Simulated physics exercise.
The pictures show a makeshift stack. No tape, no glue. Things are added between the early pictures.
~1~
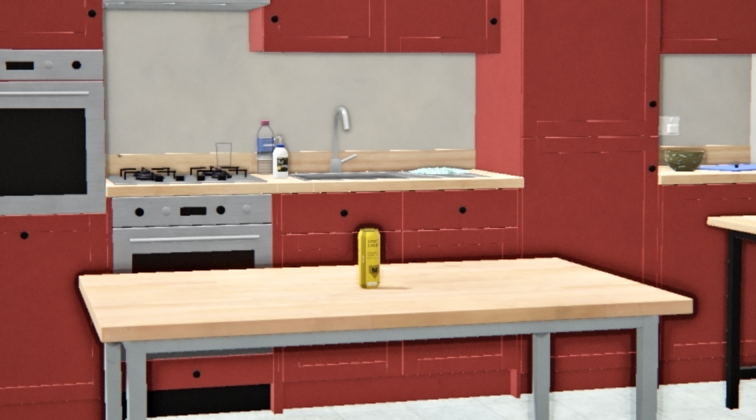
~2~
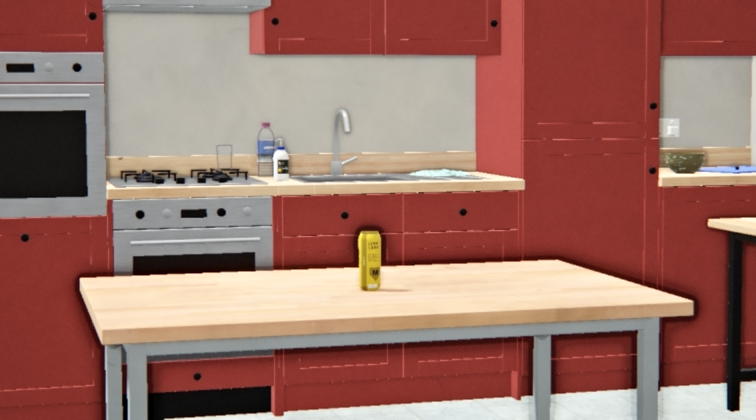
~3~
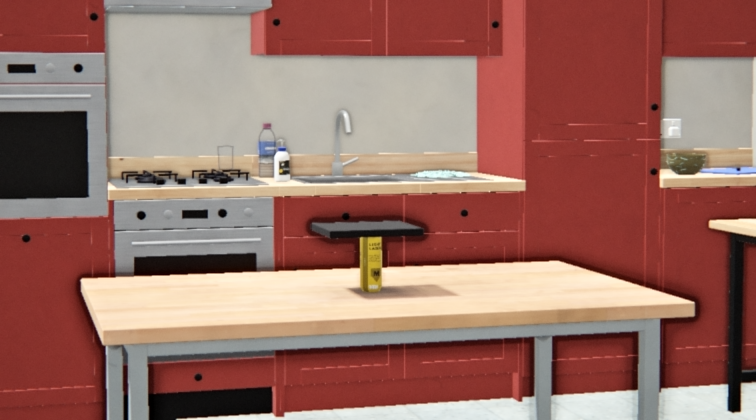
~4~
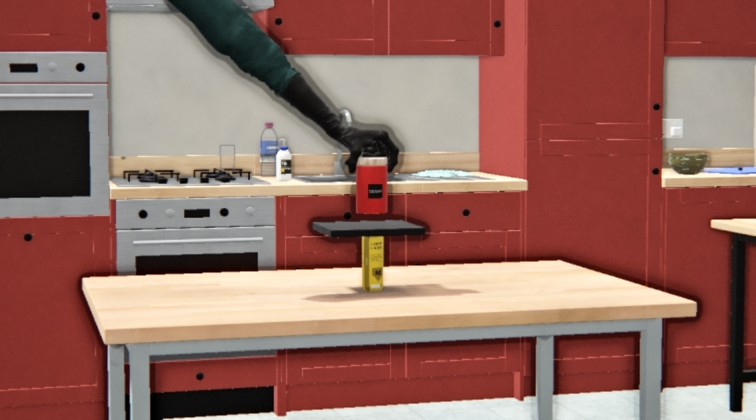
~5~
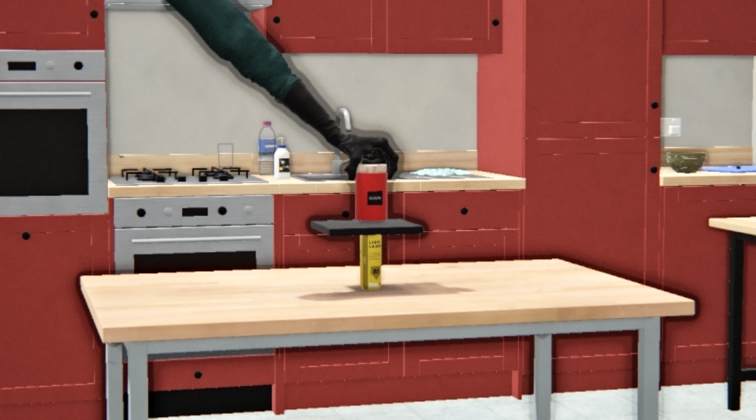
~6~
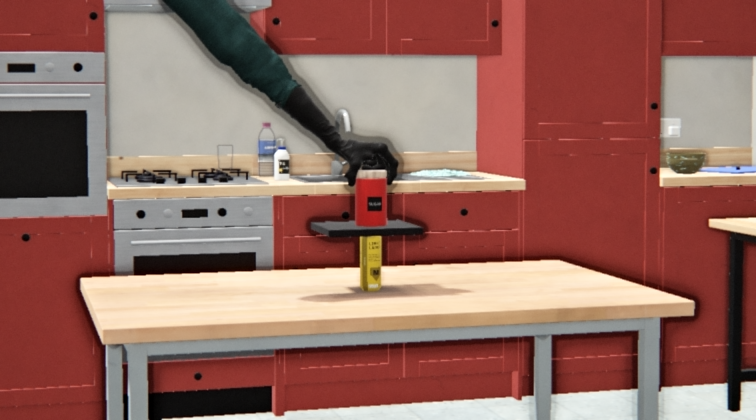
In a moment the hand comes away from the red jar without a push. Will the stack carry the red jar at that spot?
As it turns out, it stays up.
Then, 0.60 s after the last picture, nothing has stirred.
Then, 1.40 s after the last picture, red jar resting near (371, 198).
At rest, all 3 in place. Seen from the same camera at the end, red jar near (371, 198). The stack keeps its balance.
